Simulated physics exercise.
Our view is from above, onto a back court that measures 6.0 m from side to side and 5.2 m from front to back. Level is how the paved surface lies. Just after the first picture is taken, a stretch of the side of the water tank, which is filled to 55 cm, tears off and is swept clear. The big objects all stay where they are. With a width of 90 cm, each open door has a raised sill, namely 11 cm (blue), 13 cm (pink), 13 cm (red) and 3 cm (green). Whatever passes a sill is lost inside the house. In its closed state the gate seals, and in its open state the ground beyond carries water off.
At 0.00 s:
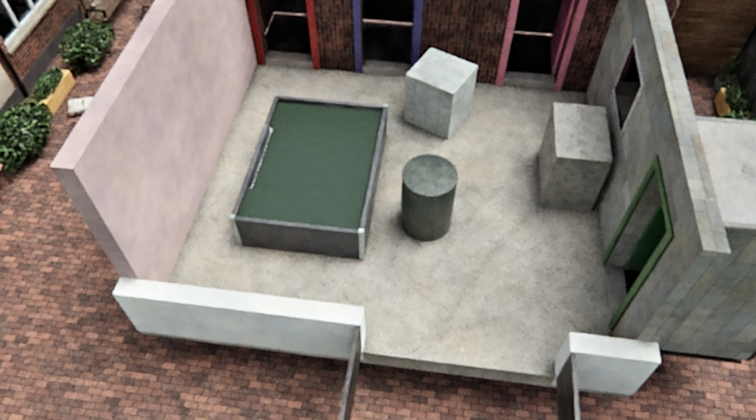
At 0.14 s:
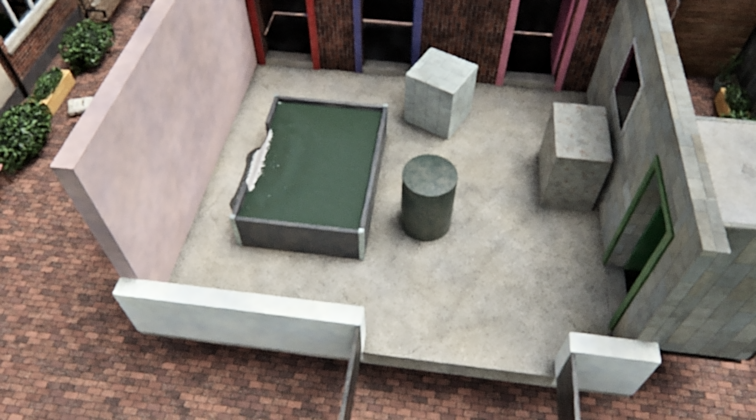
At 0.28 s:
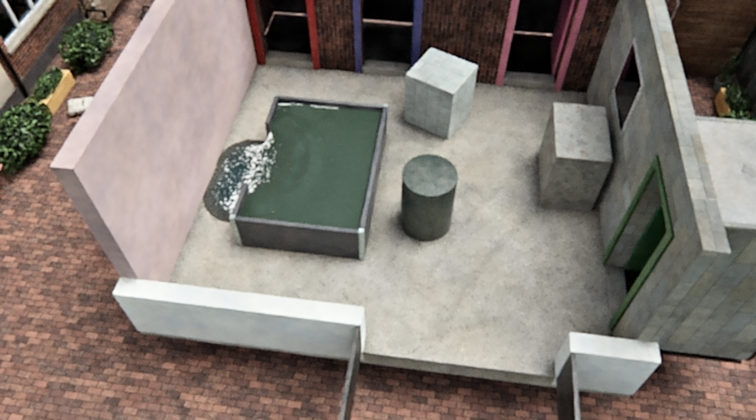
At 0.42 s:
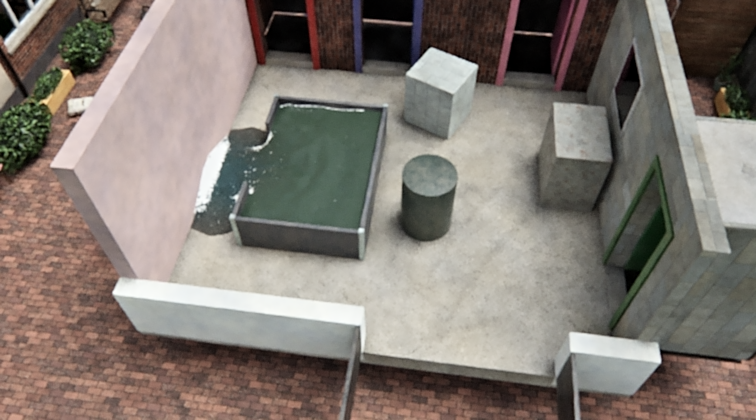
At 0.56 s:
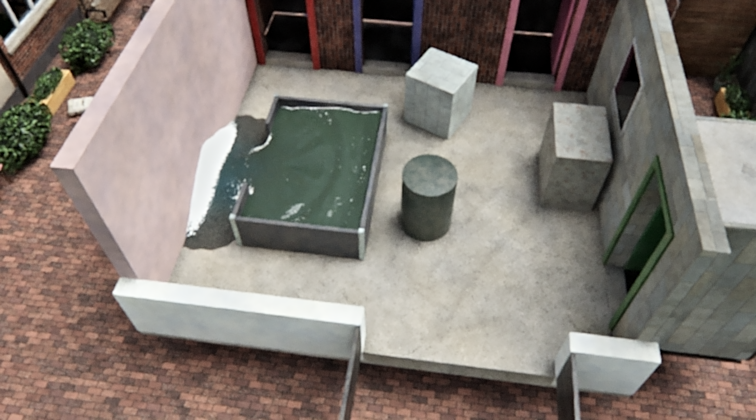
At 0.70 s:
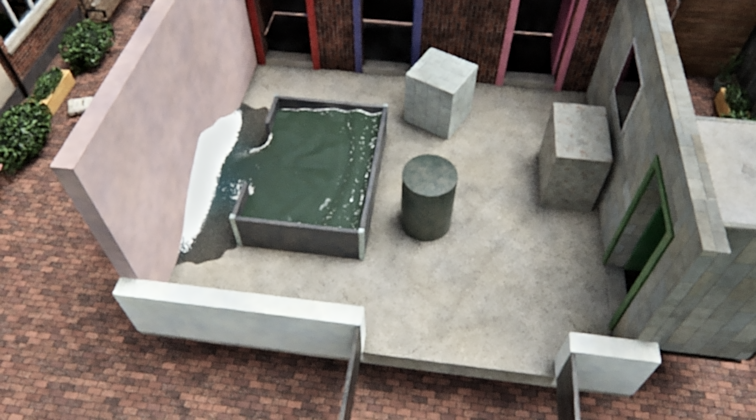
Water bursting through the left side of a dark rectangular tank, foaming against the pale pink wall and spreading along the paved floor.
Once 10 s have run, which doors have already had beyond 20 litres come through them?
My prediction: Blue door: Limit unbroken. Pink door: Limit unbroken. Red door: Limit broken. Green door: Limit broken.
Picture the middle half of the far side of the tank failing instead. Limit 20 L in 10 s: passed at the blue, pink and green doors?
Door by door - blue: Out of bounds, pink: Within bounds, green: Within bounds.
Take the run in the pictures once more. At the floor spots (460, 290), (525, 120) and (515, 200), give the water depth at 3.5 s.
Listed order: 3 / 0 / 0 cm.
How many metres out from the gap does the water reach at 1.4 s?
That works out near 2.8 m.
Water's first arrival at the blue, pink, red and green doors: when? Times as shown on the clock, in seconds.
So blue at 2.0 s, pink at 3.2 s, red at 1.3 s, and green at 4.0 s.
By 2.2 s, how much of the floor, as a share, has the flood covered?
Roughly 30 % of the floor.
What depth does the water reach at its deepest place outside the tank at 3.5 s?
Depth: Approx. 25 cm.
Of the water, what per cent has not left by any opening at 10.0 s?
It comes to near 82 per cent.
After 1.4 s water covers 20 % of the floor and is deepest (46 cm) near (223, 178); blue door not reached, pink door not reached, red door 6 cm at the sill, 0 L in, green door not reached.
After 2.2 s water covers 30 % of the floor and is deepest (34 cm) near (223, 178); blue door 6 cm at the sill, 0 L in, pink door not reached, red door 27 cm at the sill, 36 L in, green door not reached.
After 3.5 s water covers 60 % of the floor and is deepest (25 cm) near (212, 177); blue door 7 cm at the sill, 0 L in, pink door 2 cm at the sill, 0 L in, red door 21 cm at the sill, 107 L in, green door not reached.
After 6.0 s water covers 90 % of the floor and is deepest (17 cm) near (223, 178); blue door 6 cm at the sill, 0 L in, pink door 3 cm at the sill, 0 L in, red door 14 cm at the sill, 138 L in, green door 10 cm at the sill, 50 L in.
After 10.0 s water covers 100 % of the floor and is deepest (10 cm) near (241, 107); blue door 8 cm at the sill, 1 L in, pink door 8 cm at the sill, 0 L in, red door 9 cm at the sill, 140 L in, green door 8 cm at the sill, 133 L in.
